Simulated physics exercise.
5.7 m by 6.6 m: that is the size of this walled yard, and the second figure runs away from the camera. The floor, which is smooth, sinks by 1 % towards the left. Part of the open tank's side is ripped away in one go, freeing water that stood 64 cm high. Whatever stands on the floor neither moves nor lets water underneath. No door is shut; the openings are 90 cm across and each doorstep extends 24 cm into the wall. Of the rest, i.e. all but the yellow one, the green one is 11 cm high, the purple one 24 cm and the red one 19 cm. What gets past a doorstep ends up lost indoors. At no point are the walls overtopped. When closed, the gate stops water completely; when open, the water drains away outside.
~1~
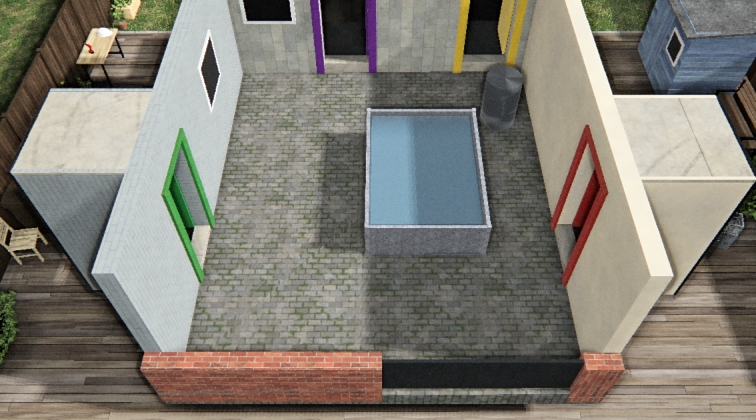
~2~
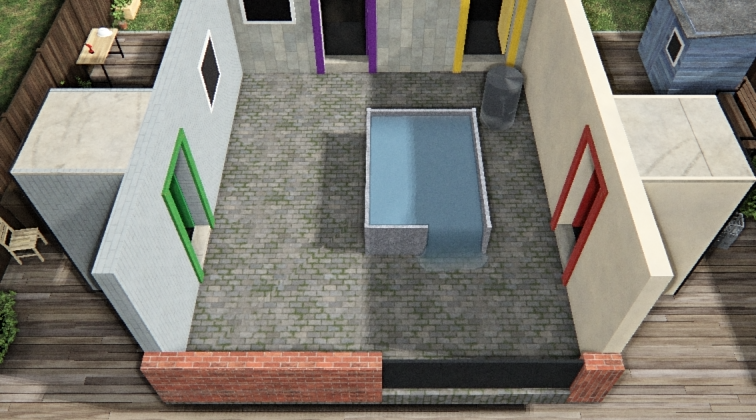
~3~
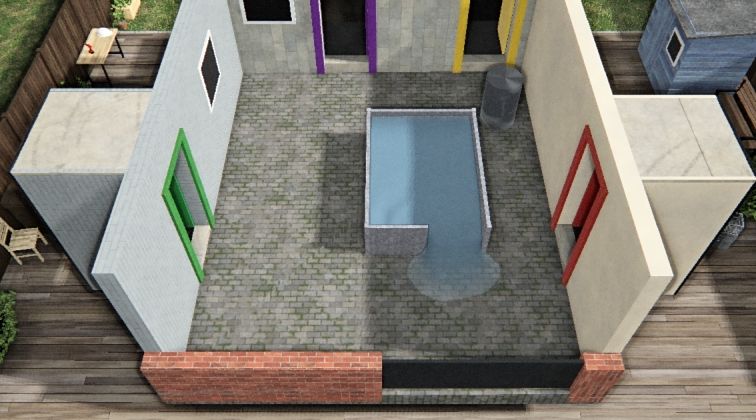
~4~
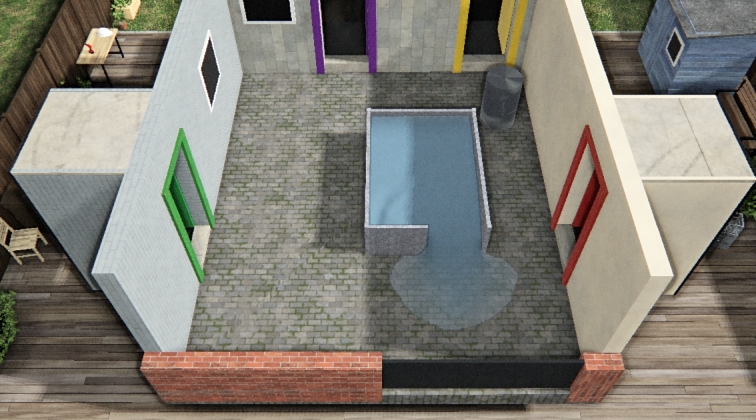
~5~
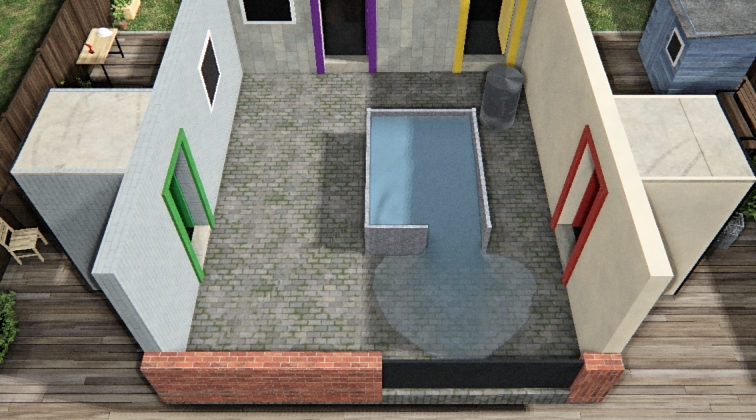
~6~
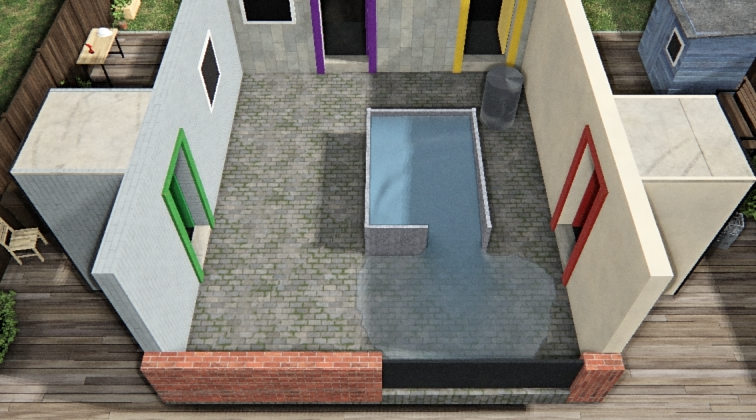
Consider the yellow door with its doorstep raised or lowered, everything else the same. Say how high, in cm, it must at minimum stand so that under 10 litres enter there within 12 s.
It must stand at least about 6.5 cm high.
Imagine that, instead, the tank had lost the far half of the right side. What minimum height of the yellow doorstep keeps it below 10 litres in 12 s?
About 26 centimetres.
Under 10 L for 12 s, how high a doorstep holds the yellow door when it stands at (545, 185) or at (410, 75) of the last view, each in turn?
6.0 and 6.5 cm.
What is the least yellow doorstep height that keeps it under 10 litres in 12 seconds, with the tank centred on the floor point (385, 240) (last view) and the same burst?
You'd need some 7.0 cm.
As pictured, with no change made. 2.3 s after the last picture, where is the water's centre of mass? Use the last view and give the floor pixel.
Centre of mass: About (427, 251) px.
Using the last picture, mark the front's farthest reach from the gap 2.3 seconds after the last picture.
At about (181, 378).
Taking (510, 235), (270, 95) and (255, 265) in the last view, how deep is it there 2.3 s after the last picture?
About 3, 0 and 1 cm.
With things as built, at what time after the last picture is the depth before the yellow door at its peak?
Roughly at 5.5 s.
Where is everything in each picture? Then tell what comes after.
The open tank at (424, 167) is whole and still, 64 cm deep; the yellow door at (489, 30) is dry, in the first frame.
Water pours out at (455, 243) and has run 0.3 m, to (426, 266); about 9 cm deep outside, 64 cm at the back, in the second frame.
The gap is at (454, 245), the front 0.8 m out at (436, 296); the back of the open tank holds 64 cm, in the third frame.
Water pours out at (454, 245) and has run 1.3 m, to (442, 324); about 7 cm deep outside, 64 cm at the back, in the fourth frame.
The gap is at (454, 245), the front 1.8 m out at a hidden place; the back of the open tank holds 64 cm, in the fifth frame.
Water pours out at (454, 245) and has run 2.1 m, to a hidden place; about 4 cm deep outside, 64 cm at the back; the yellow door at (489, 30), 4.5 m from the gap, is still 4.6 m from the nearest water, in the sixth frame.
Then, 0.7 s after the last picture water covers 20 % of the floor, deepest (50 cm) near (578, 377); it has not reached the yellow door.
Then, 2.3 s after the last picture water covers 35 % of the floor, deepest (30 cm) near (578, 377); it has not reached the yellow door.
Then, 11.3 s after the last picture water covers 95 % of the floor, deepest (14 cm) near (226, 161); 5 cm at the yellow door, 0 litres in over its 24 cm doorstep.
At the yellow door as built, the water peaked near 9 cm, 5.7 s after the last picture.
Run again over the same 12 s with other heights there, 19 litres in over 5.5 cm, 4 litres over 7.5 cm. The limit of 10 litres is kept from about 6.5 cm up.
